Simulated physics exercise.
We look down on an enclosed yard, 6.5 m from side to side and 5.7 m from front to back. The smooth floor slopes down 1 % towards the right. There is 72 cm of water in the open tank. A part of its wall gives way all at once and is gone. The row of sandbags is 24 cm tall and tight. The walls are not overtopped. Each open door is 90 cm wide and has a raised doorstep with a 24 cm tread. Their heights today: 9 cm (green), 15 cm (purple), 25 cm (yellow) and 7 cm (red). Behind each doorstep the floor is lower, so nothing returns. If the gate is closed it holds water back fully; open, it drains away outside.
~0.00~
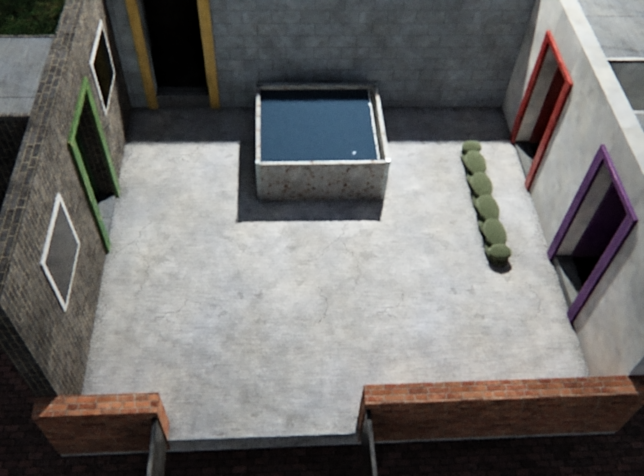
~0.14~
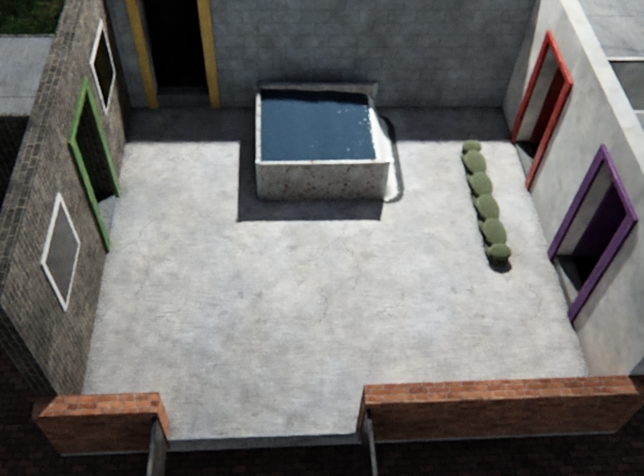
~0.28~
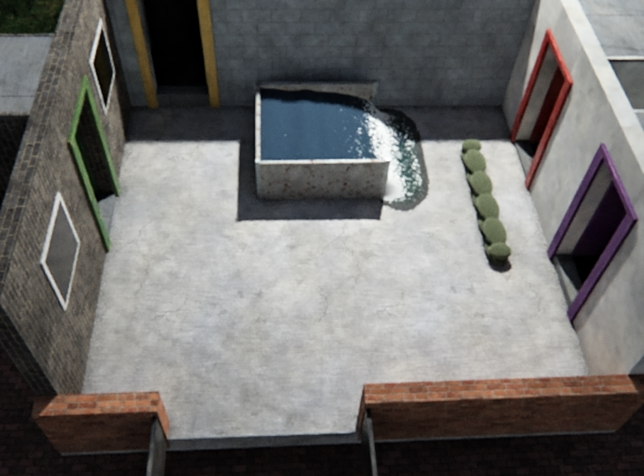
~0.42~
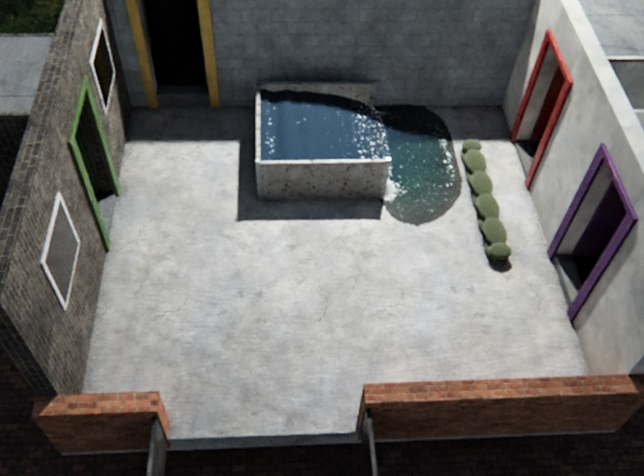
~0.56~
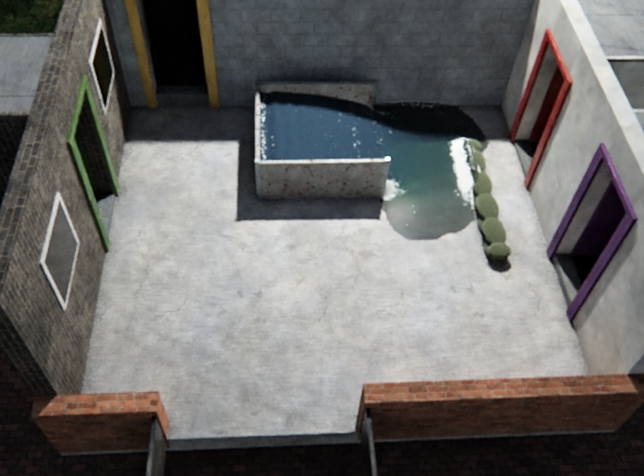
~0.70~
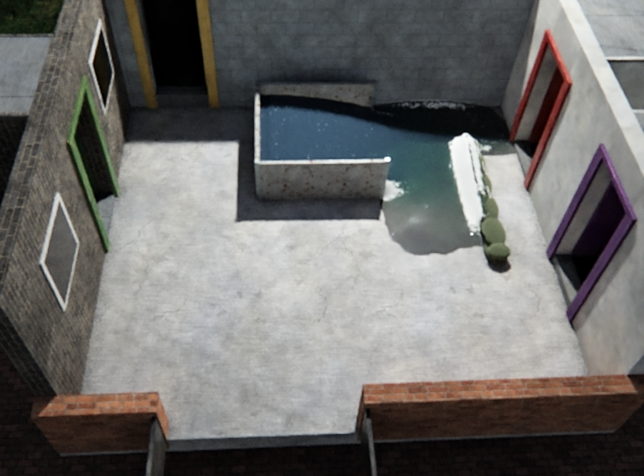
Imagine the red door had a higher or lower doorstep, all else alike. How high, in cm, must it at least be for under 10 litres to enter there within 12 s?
It would have to be roughly 25 cm high.
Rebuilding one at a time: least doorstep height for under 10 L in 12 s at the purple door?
Roughly 10.5 cm at purple.
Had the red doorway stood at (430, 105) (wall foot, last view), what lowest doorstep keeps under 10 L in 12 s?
About 27 cm.
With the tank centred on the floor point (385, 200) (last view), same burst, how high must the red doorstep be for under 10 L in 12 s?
About 21 cm.
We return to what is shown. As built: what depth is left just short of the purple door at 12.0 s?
Some 7.5 cm.
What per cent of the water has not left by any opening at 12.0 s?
Roughly 82 in a hundred.
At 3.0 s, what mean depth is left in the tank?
Some 12 cm.
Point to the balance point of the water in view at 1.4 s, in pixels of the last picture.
At about (393, 159).
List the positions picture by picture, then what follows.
In the first frame, the open tank at (320, 125) is whole and still, 72 cm deep; the red door at (538, 118) is dry.
In the second frame, the gap is at (376, 147), the front 0.3 m out at (389, 129); the back of the open tank holds 72 cm.
In the third frame, water pours out at (376, 147) and has run 0.7 m, to (422, 191); about 13 cm deep outside, 72 cm at the back.
In the fourth frame, the front is at (456, 177), 1.3 m from the gap at (376, 148); 2.9 m2 of floor is wet, 67 cm left at the back.
In the fifth frame, water pours out at (375, 148) and has run 1.9 m, to (483, 145); about 10 cm deep outside, 62 cm at the back.
In the sixth frame, the gap is at (375, 149), the front 2.4 m out at (514, 148); the back of the open tank holds 61 cm; 0.3 m in a straight line remain to the red door at (537, 117).
After 1.4 s water covers 25 % of the floor, deepest (60 cm) near (484, 117); 15 cm at the red door, 12 litres in over its 7 cm doorstep.
After 3.0 s water covers 45 % of the floor, deepest (29 cm) near (499, 131); 19 cm at the red door, 131 litres in over its 7 cm doorstep.
After 12.0 s water covers 95 % of the floor, deepest (10 cm) near (237, 110); 7 cm at the red door, 213 litres in over its 7 cm doorstep.
At the red door as built, the water arrived by 1.1 s and peaked near 25 cm at 1.8 s.
With a doorstep of 21.5 cm, 26 litres would have come in within the 12 s; with 29.5 cm, 2 litres. So under 10 litres takes about 25 cm.
